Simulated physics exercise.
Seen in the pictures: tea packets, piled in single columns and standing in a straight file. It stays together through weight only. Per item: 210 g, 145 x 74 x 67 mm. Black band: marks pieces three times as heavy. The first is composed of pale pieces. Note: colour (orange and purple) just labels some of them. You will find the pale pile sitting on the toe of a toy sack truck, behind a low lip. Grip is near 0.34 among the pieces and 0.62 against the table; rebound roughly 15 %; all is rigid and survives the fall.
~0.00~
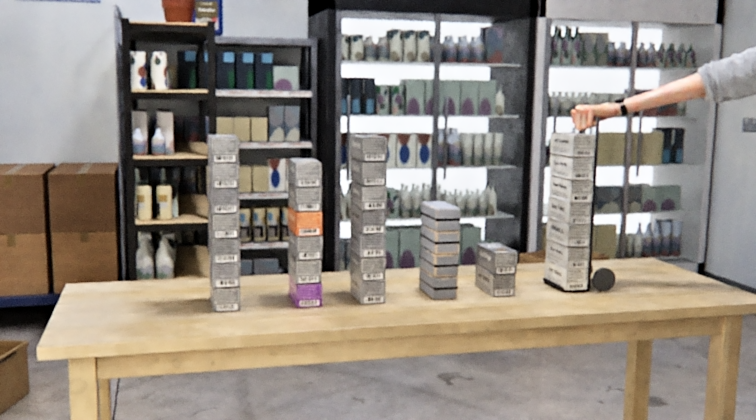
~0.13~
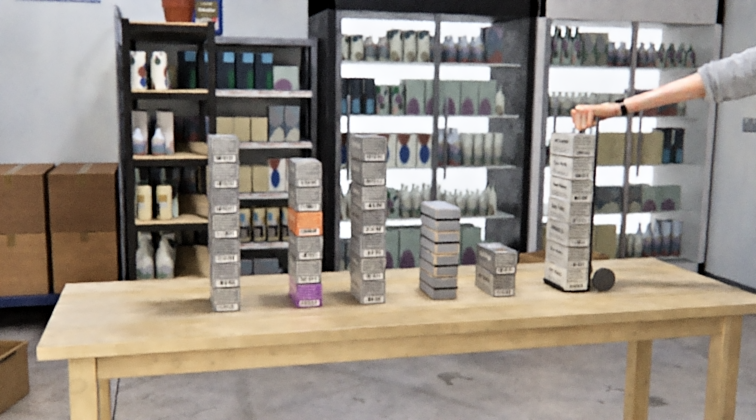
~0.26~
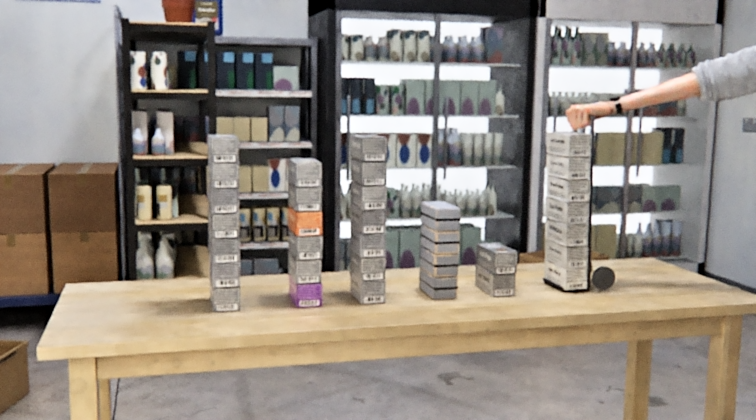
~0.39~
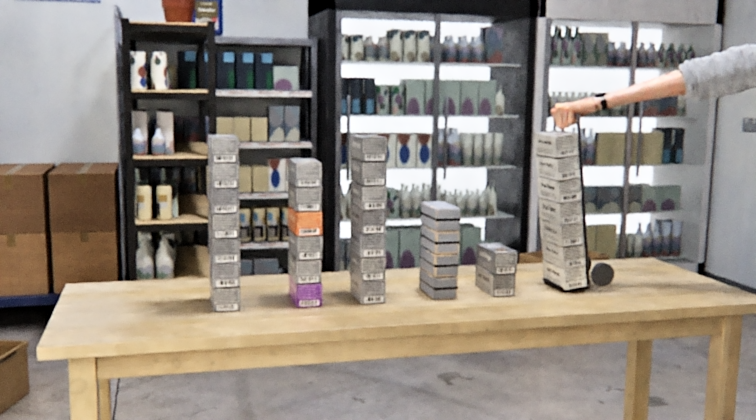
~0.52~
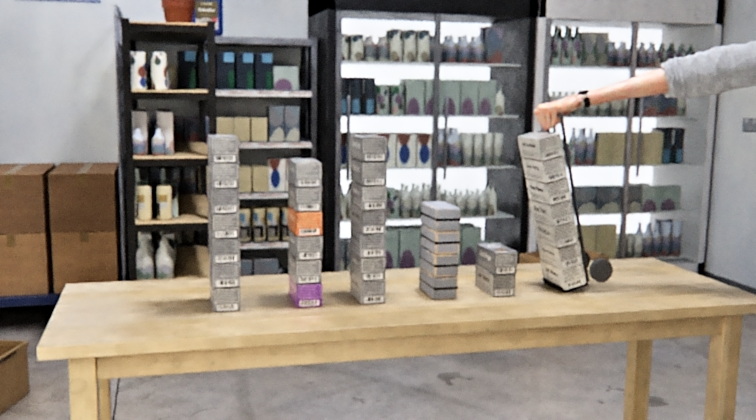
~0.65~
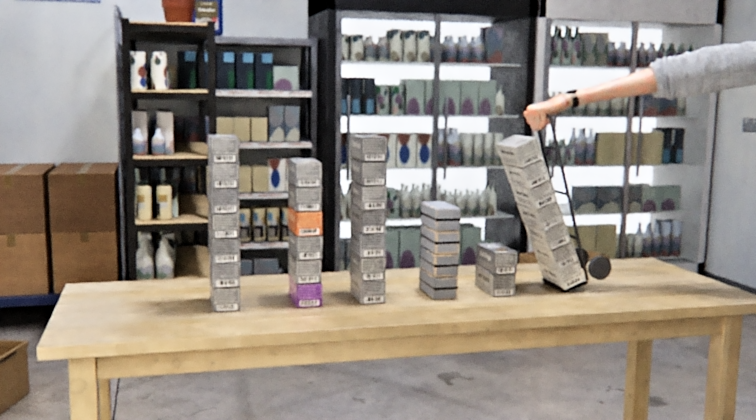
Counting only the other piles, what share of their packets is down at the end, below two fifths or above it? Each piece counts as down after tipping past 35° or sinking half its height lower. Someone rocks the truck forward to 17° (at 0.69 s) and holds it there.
The share is below two fifths.
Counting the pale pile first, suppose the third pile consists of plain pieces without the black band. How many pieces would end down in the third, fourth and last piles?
In that case the third pile has 3 down, the fourth 6, the last 6.
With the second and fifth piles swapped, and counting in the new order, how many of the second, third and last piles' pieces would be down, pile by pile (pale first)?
After the swap, the second pile would have 5 down, the third 3 and the last 0.
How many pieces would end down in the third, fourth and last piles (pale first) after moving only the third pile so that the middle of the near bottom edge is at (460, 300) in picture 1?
Down counts: Third 0, fourth 0, last 0.
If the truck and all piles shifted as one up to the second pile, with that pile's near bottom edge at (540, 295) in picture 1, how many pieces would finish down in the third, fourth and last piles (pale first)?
Down per pile: Third 0, fourth 0, last 0.
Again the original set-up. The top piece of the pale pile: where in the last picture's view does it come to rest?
It ends up centred around (434, 192) in the last view.
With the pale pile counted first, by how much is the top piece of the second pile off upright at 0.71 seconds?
About 0°.
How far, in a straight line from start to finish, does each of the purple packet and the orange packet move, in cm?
Approx. distance from start in cm - purple 0, orange 0.
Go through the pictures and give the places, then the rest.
In the first picture (we follow the side turned to the camera), truck frame (596, 152) 0° forward; purple packet (310, 295); orange packet (309, 224); no other piece has moved.
The second picture shows truck frame (596, 152) 0° forward; orange packet (309, 224).
The third picture shows truck frame (592, 151) 2° forward; purple packet (310, 295).
The fourth picture shows truck frame (580, 150) 7° forward, top of the pale pile leaning 7°; orange packet (309, 224); no other piece has moved.
The fifth picture shows truck frame (567, 149) 13° forward, top of the pale pile leaning 14°; orange packet (309, 224); no other piece has moved.
The sixth picture shows truck frame (558, 150) 17° forward, top of the pale pile leaning 23°; orange packet (309, 224); purple packet (310, 295); no other piece has moved.
Around 0.71 s, 1 of the pale pile down; none of the 26 other packets down.
Around 0.80 s, 7 of the pale pile down; none of the 26 other packets down.
Around 0.90 s, 7 of the pale pile down; none of the 26 other packets down, 2 disturbed.
Finally (1.8 s), 7 of the pale pile down; 1 of the 26 other packets down; orange packet unmoved; purple packet unmoved. That is 4 per cent. Seen by the last camera, middles, orange packet near (305, 220), purple packet near (305, 289).
